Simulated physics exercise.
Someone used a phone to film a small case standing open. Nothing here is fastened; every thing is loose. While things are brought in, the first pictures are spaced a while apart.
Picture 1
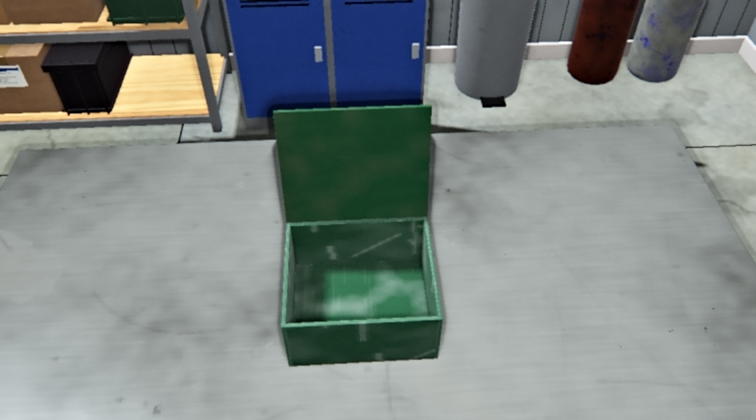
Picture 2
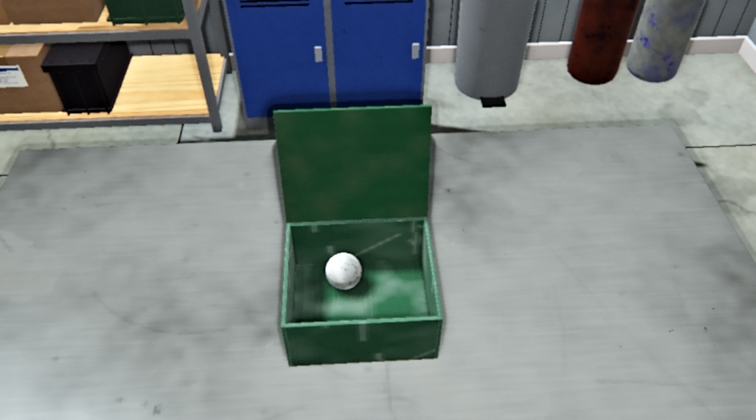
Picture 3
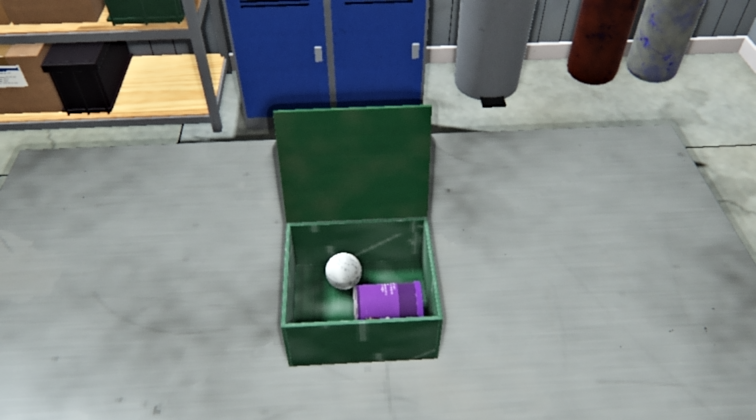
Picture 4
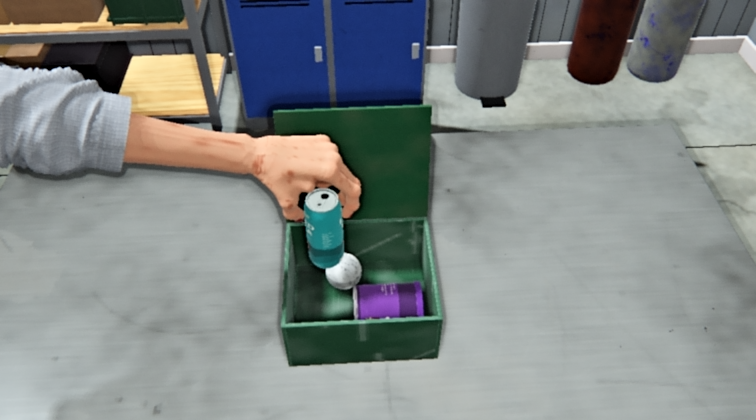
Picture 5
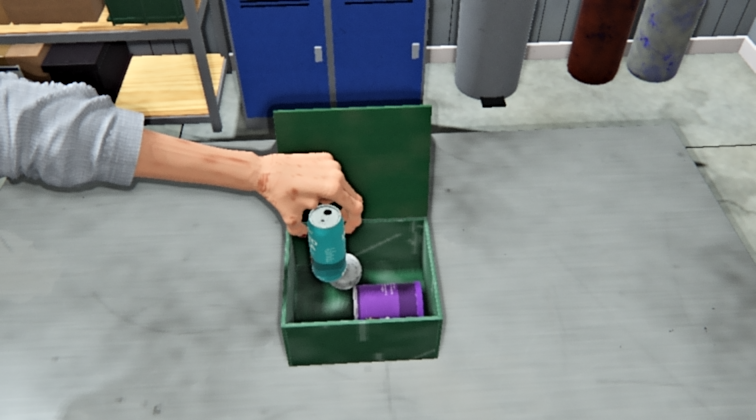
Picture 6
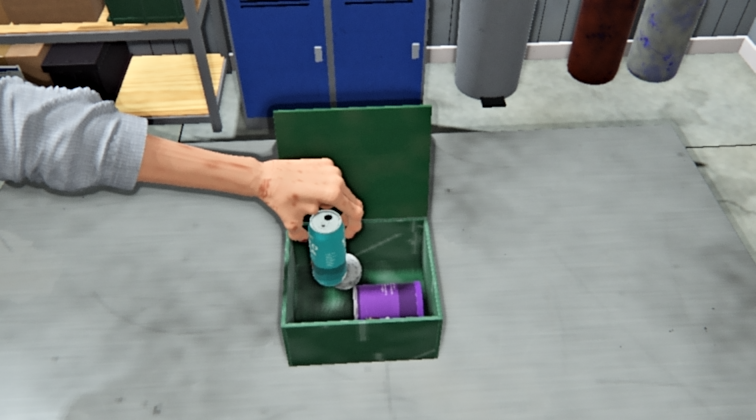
In a garage, an open green box holding a white ball, then a purple tin, and a hand lowering a turquoise can inside.
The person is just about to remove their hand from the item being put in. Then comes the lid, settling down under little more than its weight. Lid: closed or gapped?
Closed.
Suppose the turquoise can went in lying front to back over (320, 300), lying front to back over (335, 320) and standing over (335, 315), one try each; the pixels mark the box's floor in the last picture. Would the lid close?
Case one lid shut, case two lid shut, case three lid open.
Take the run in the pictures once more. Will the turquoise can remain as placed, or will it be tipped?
In the end, it winds up askew.
Then, 1.00 s after the last picture, lid starting down; turquoise can on its side near (321, 308); white ball rolled about its own width.
Then, 1.80 s after the last picture, lid 44° above the rim; turquoise can on its side near (322, 308); white ball rolled about its own width.
At rest, lid shut; tipped over in the box, turquoise can; moved from the start, white ball; purple tin in place. Seen from the same camera at the end, turquoise can near (322, 308).
